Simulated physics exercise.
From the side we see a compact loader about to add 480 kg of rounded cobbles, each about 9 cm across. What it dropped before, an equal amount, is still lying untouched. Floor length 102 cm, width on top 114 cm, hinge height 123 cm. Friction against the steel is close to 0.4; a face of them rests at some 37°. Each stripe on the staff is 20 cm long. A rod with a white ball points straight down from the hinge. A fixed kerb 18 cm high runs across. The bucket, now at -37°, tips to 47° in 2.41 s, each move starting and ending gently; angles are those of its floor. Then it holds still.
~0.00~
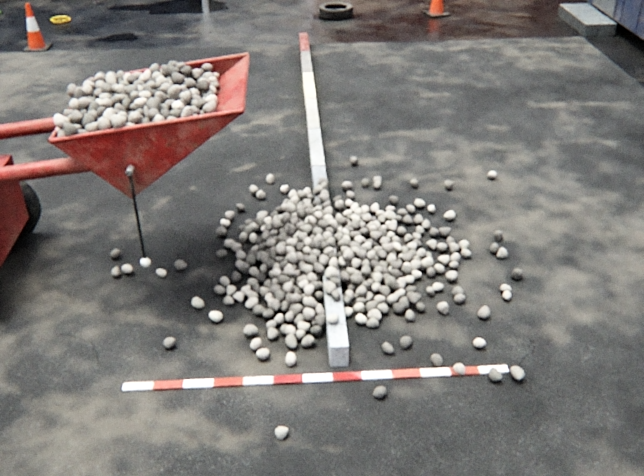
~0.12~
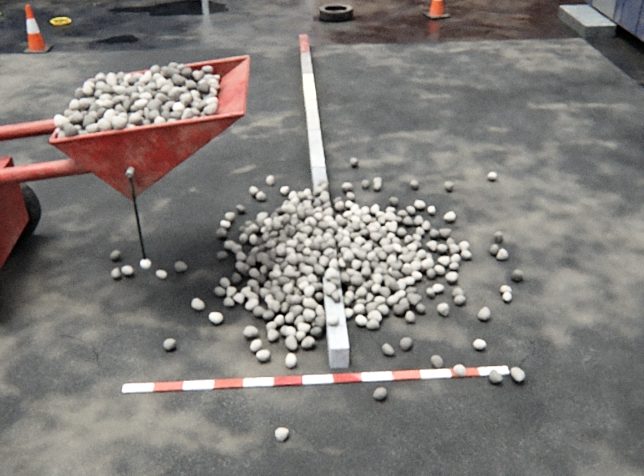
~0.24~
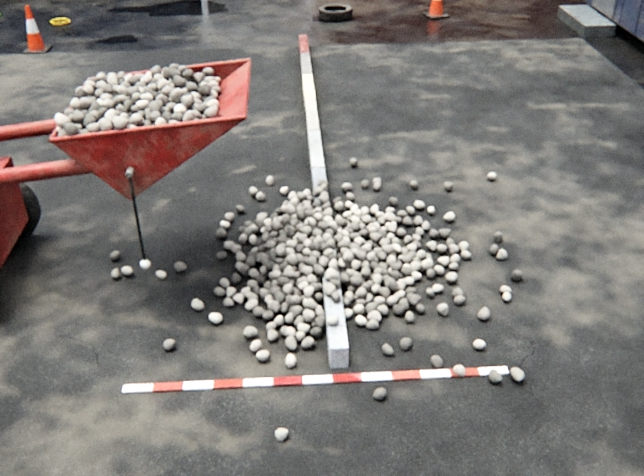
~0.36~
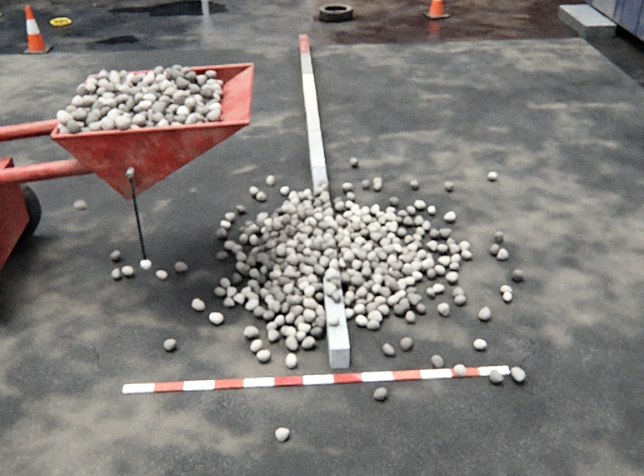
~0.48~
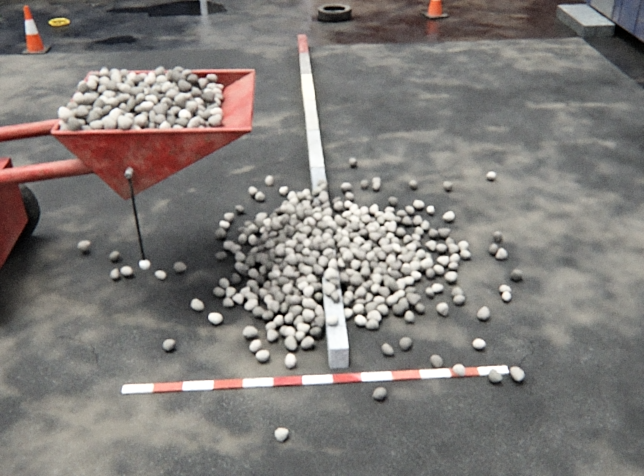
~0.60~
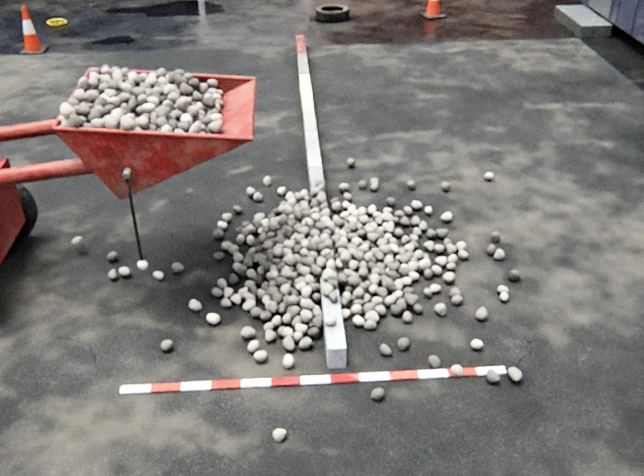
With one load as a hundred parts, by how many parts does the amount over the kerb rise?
Close to 1 parts in a hundred.
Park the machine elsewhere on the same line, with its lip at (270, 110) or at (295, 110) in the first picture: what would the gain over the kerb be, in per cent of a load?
Near 10 per cent from the first place, 35 from the second.
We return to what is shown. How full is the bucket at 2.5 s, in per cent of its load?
About 0 per cent.
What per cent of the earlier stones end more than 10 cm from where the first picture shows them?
About 5 per cent.
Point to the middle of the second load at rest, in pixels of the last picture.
Their middle is at about (254, 254).
After 1.8 s the floor is at 34°; in per cent of one load, 86 in the bucket, 72 on this side of the kerb, 43 over the kerb; the foremost stones are at (492, 242).
After 2.5 s the floor is at 47°; in per cent of one load, 2 in the bucket, 156 on this side of the kerb, 44 over the kerb; the foremost stones are at (492, 242).
After 2.9 s the floor is at 47°; in per cent of one load, 0 in the bucket, 157 on this side of the kerb, 44 over the kerb; the foremost stones are at (492, 242).
After 5.5 s the floor is at 47°; in per cent of one load, 0 in the bucket, 157 on this side of the kerb, 44 over the kerb; the foremost stones are at (492, 242). Net gain over the kerb, 1.
